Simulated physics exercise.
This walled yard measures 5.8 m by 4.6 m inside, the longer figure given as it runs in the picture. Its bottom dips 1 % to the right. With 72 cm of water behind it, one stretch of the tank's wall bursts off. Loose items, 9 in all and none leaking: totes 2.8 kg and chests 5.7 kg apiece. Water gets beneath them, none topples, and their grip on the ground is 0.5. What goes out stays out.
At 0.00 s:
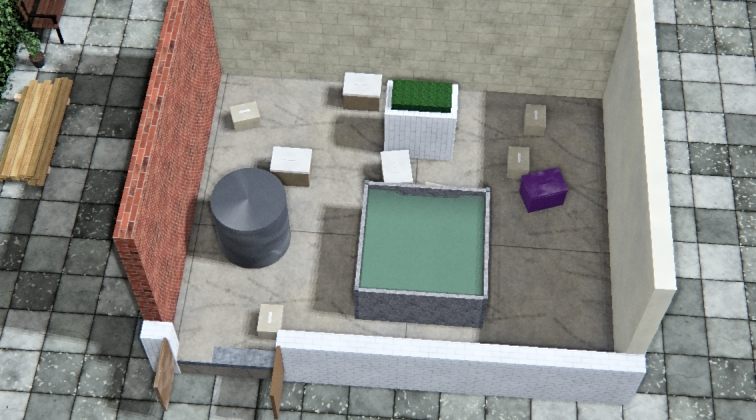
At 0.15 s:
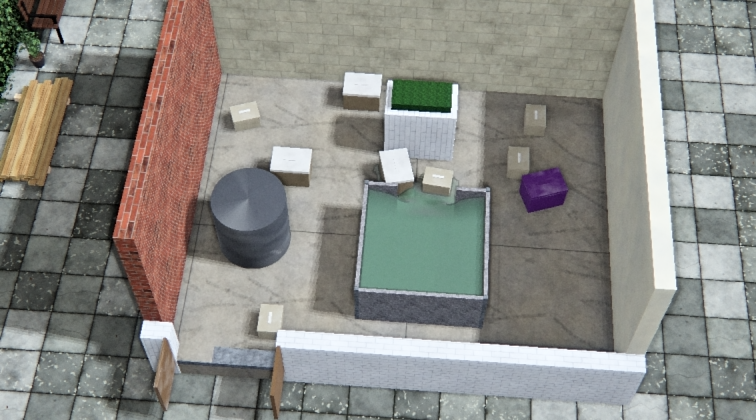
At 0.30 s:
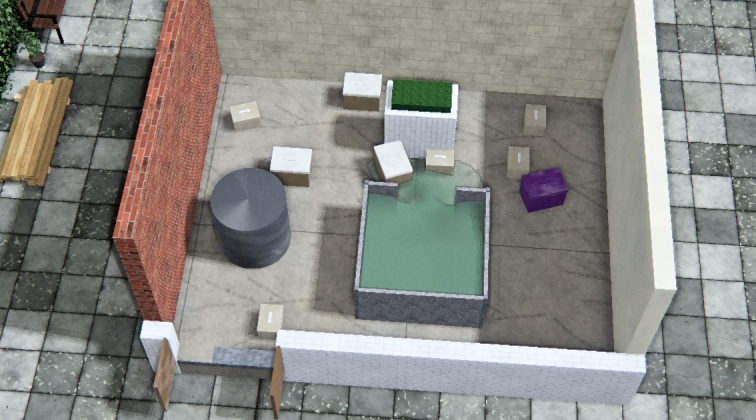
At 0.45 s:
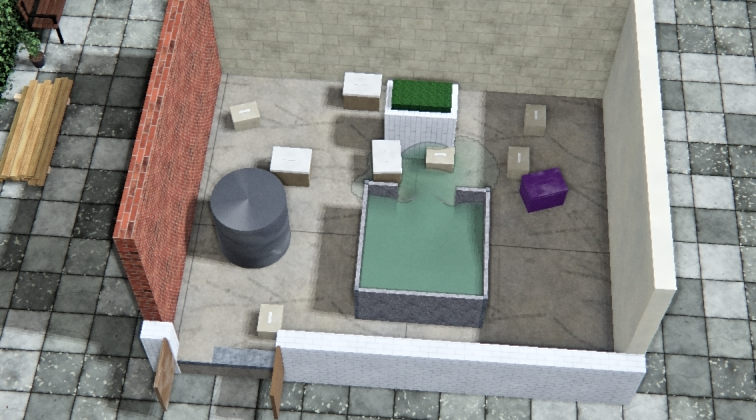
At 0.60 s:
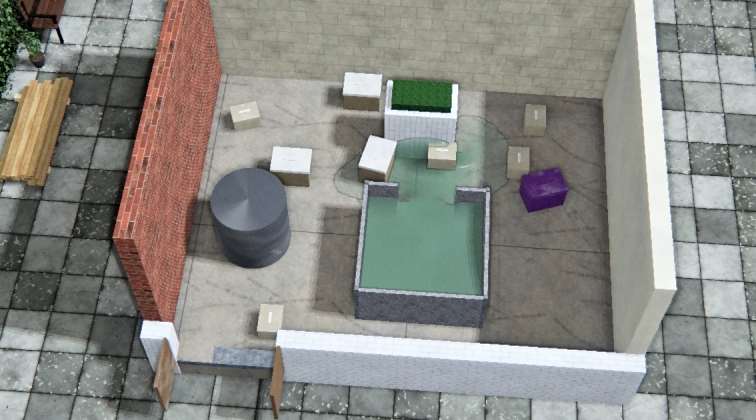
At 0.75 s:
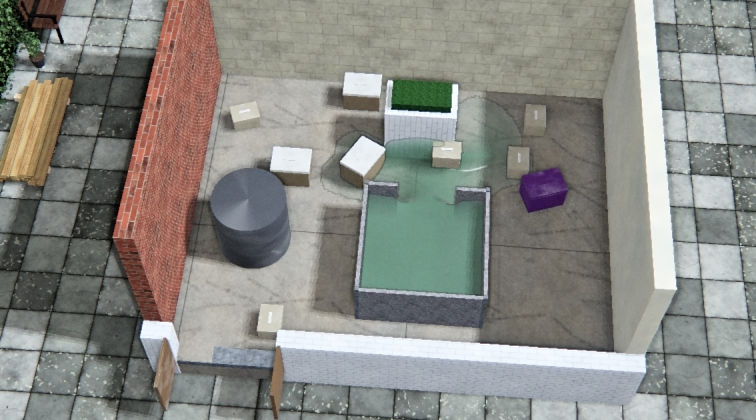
At the start, a dark-walled tank of green water stands in a walled yard among scattered boxes. A section of its back wall opens and water pours out, as a white-topped box beside the gap shifts left and turns. The water spreads thinly across the floor, while the purple chest stays put.
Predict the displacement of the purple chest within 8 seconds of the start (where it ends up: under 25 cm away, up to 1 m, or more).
Purple chest travels far.
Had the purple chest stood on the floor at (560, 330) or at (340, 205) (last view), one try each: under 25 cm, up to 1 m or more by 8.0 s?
In turn: It ends far away; it ends far away.
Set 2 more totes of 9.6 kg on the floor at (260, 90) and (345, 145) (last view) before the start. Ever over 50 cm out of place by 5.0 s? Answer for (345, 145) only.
It is past it.
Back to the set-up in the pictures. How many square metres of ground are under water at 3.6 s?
Roughly 22 m2.
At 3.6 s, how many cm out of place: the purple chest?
Roughly 60 cm by then.
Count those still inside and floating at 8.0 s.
At that moment 9.
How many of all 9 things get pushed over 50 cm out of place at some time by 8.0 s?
I count 8.
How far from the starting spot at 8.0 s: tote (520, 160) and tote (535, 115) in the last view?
In that order: 400 cm, 300 cm.
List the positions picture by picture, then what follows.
The purple chest at (545, 183) rests on the ground; 2.6 m2 under water; 0 of 9 have shifted, in the first picture.
The purple chest at (545, 183), on the bottom; water covers 3.1 m2; 1 of 9 have shifted, in the second picture.
The purple chest at (545, 183) rests on the ground; water covers 3.8 m2; 2 of 9 have shifted, in the third picture.
The purple chest at (545, 183) rests on the ground; water covers 4.4 m2; 2 of 9 have shifted, in the fourth picture.
The purple chest at (545, 183) rests on the ground; water covers 5.1 m2; 2 of 9 have shifted, in the fifth picture.
The purple chest at (545, 183) rests on the ground; water covers 5.9 m2; 2 of 9 have shifted, in the sixth picture.
After 1.6 s the purple chest is near (545, 183), 0.0 m from its start, aground; 0 of 9 are out; 2 afloat.
After 3.6 s the purple chest is near (549, 215), 0.6 m from its start, aground; 0 of 9 are out; 5 afloat.
After 5.6 s the purple chest is near (505, 258), 1.4 m from its start, afloat; 0 of 9 are out; 9 afloat.
After 8.0 s the purple chest is near (513, 284), 1.8 m from its start, afloat; 0 of 9 are out; 9 afloat.
